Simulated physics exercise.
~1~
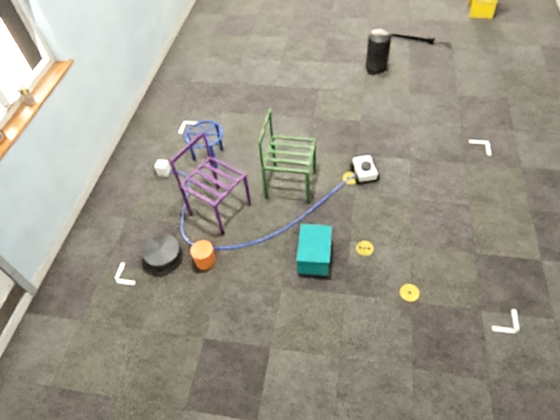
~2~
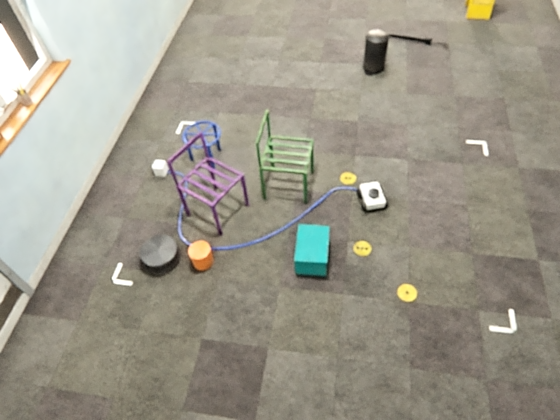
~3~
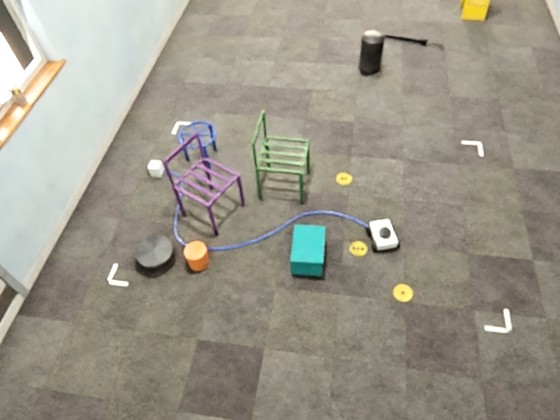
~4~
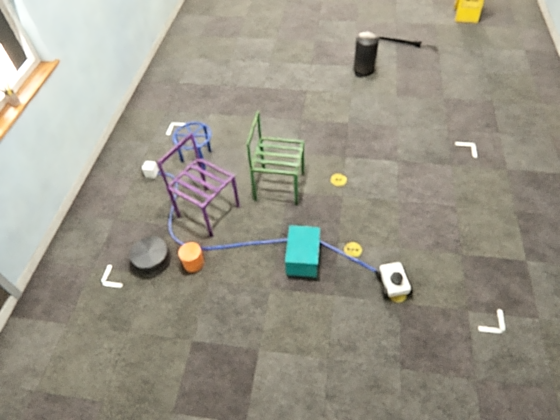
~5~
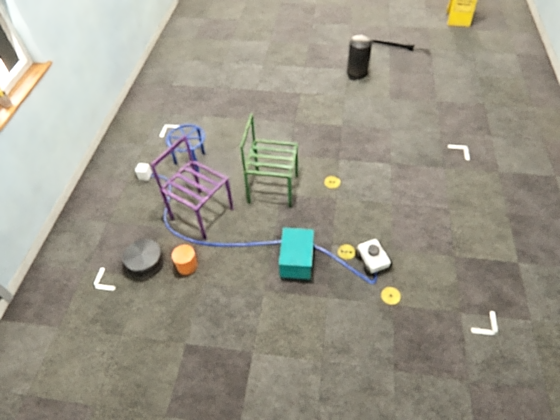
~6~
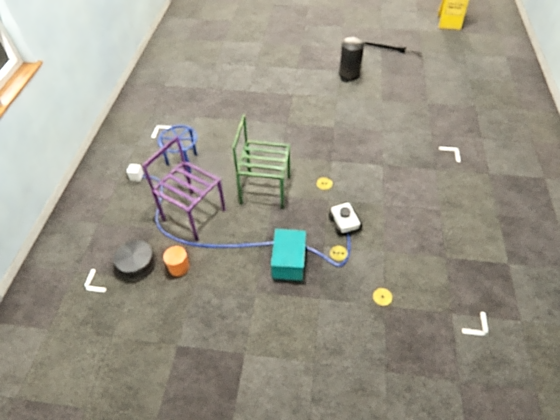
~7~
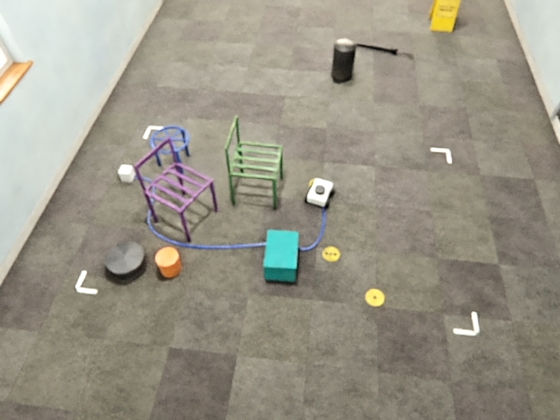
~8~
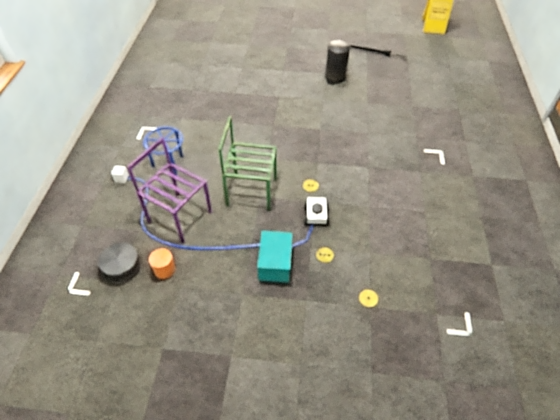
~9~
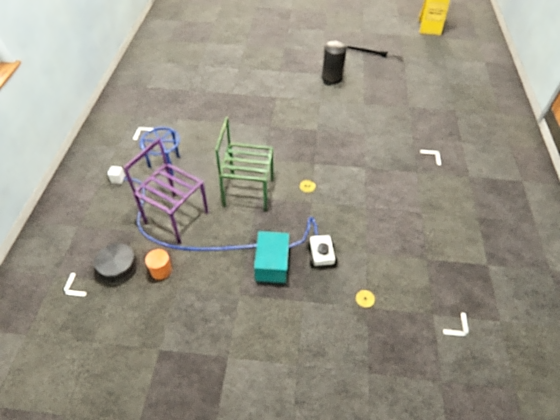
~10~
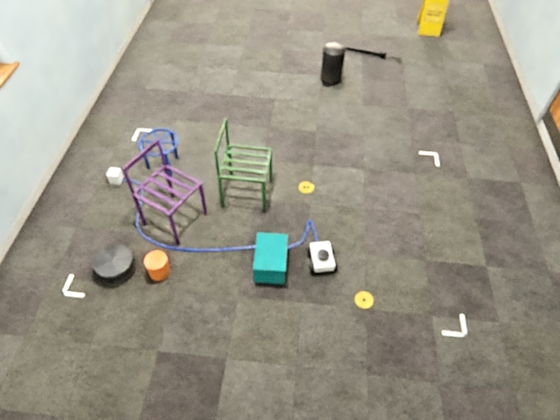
Small white cart trailing a blue lead past chairs and a teal box, looping around yellow floor marks and stopping beside the box.
